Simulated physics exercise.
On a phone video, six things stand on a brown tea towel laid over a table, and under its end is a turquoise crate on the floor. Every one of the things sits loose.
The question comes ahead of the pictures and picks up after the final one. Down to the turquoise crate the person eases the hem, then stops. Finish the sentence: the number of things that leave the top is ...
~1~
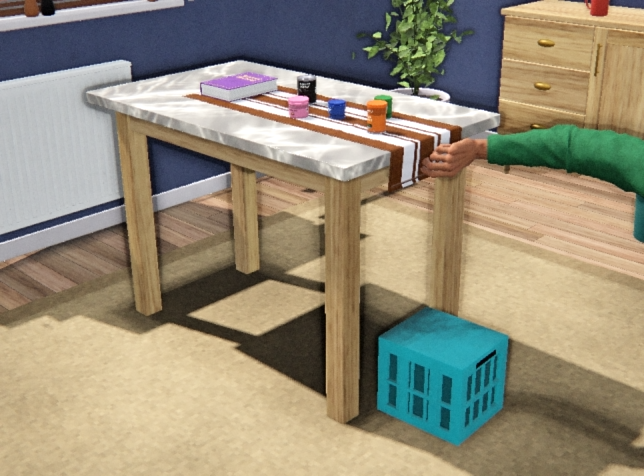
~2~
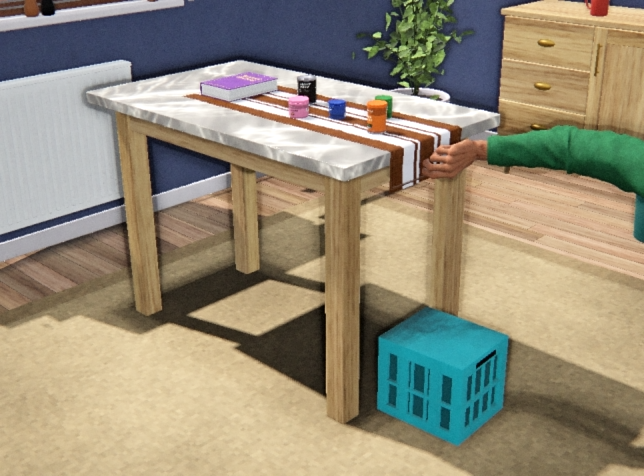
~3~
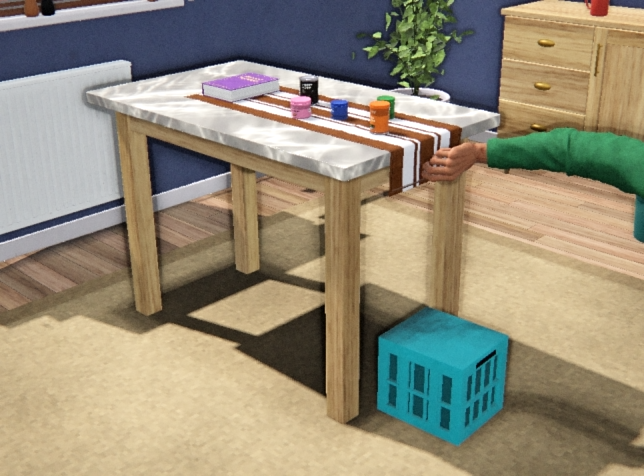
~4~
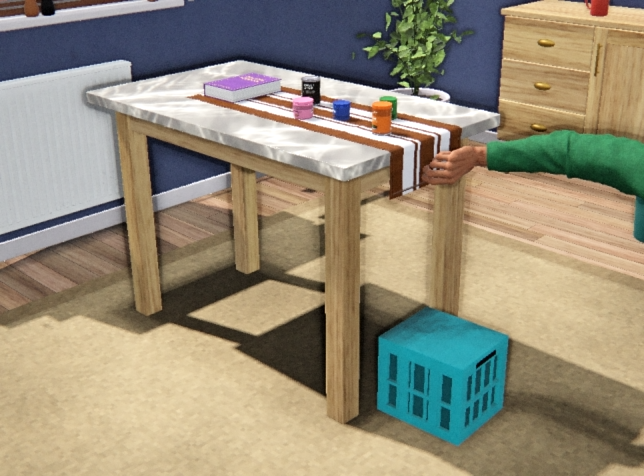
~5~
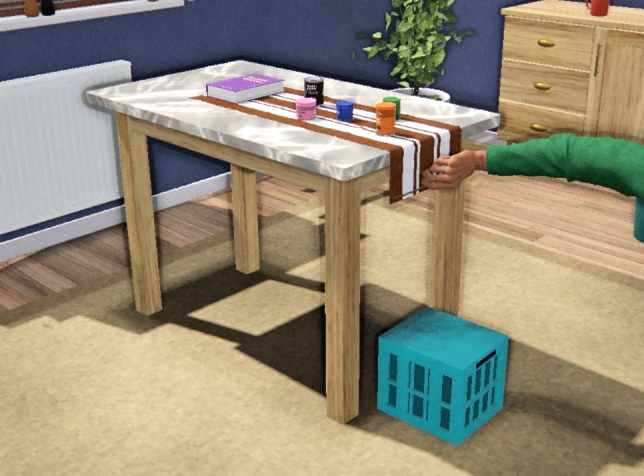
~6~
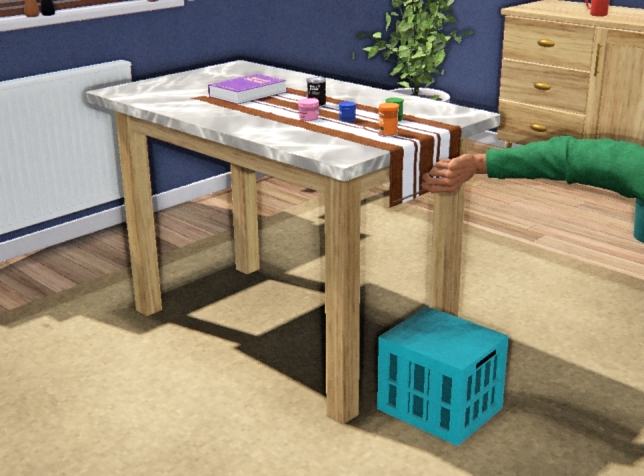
It is four.
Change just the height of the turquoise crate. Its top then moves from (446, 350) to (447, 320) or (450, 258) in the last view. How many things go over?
The count: 3 and 1.
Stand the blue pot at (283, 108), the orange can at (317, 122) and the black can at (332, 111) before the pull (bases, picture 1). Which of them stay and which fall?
In the end the blue pot is still on top, the orange can is no longer on top, and the black can is no longer on top.
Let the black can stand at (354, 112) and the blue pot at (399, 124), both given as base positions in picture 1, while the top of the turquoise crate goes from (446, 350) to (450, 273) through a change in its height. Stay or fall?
Black can stays, blue pot is gone.
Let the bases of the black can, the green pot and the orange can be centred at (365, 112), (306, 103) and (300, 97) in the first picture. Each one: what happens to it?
The black can drops off, the green pot holds on, the orange can survives.
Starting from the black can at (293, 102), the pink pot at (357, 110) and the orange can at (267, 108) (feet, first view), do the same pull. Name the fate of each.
Black can: Safe. Pink pot: Lost. Orange can: Safe.
Soon after, hem near (425, 253); orange can gone.
After that, hem near (425, 288); orange can, green pot and blue pot gone.
In the end, hem on the crate; orange can, green pot, blue pot and pink pot gone. The table loses four.
